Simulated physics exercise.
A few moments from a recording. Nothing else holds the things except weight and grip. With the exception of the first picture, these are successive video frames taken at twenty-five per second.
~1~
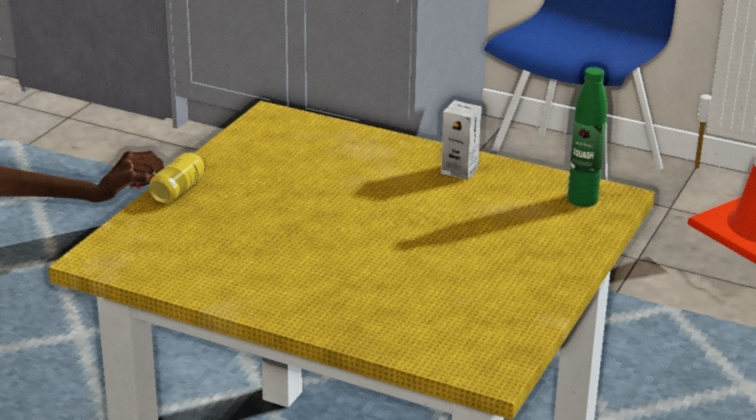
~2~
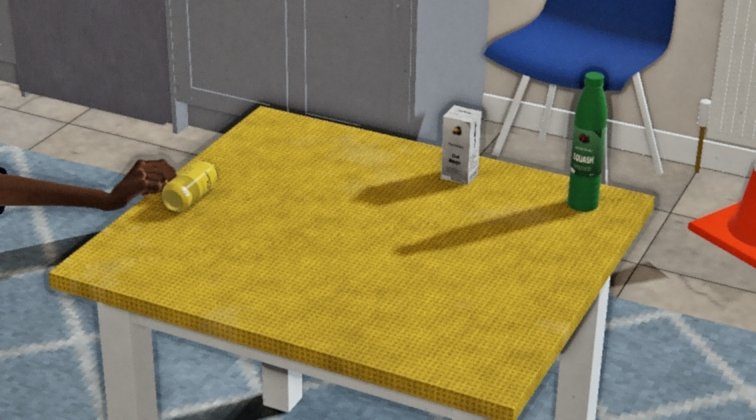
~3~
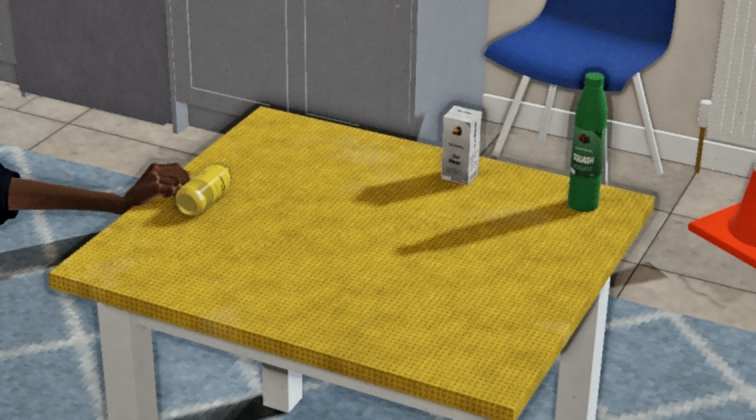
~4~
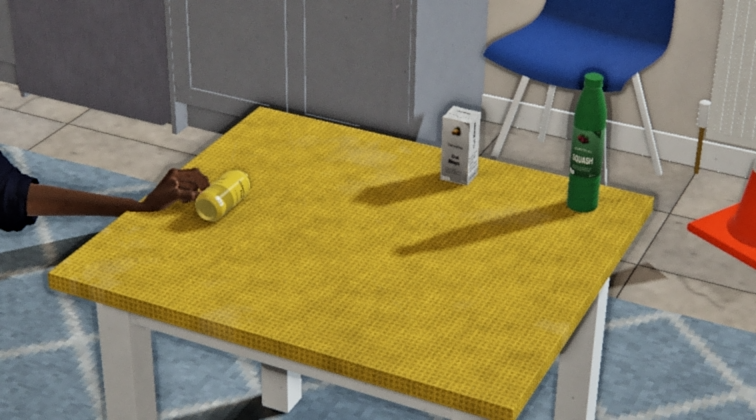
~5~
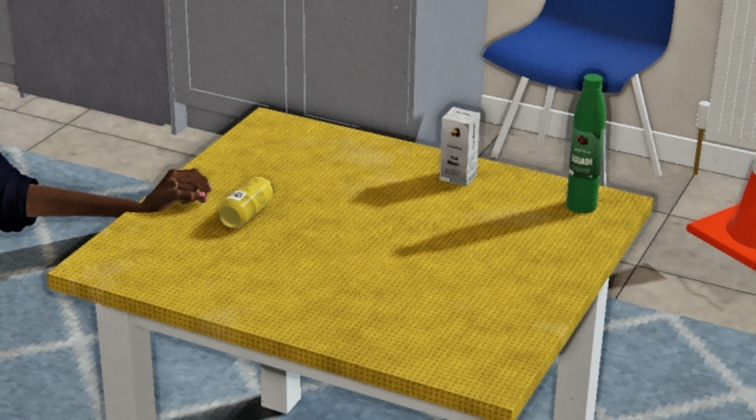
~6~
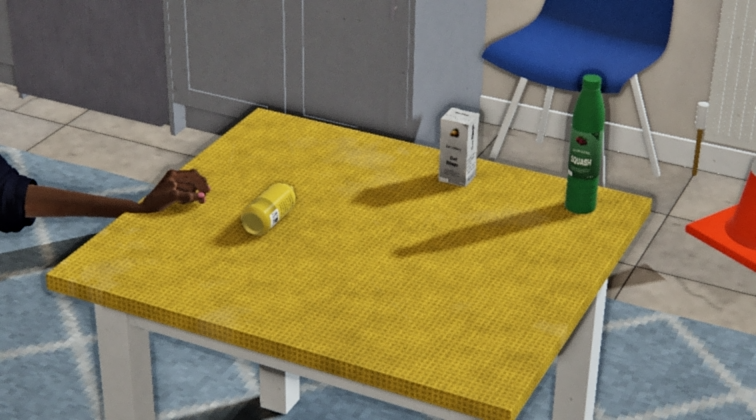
On a yellow tabletop in a tiled room, a hand pushes a yellow can lying on its side to the right, then stays near the left edge as the can rolls farther, while a carton and green bottle stand still.
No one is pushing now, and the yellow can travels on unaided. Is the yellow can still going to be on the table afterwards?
No: Lost over the side.
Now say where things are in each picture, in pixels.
The first picture shows under the hand; yellow can (177, 178).
The second picture shows under the hand; yellow can (190, 186).
The third picture shows under the hand; yellow can (203, 190).
The fourth picture shows yellow can (223, 195).
The fifth picture shows yellow can (246, 202) displaced about its own width.
The sixth picture shows yellow can (269, 209) displaced well along.
Then, 0.30 s past the last view, yellow can displaced well along near (445, 254).
Then, 0.60 s past the last view, yellow can now off the table.
Then, 0.90 s past the last view, things are still on the move.
Finally, off the table, yellow can.
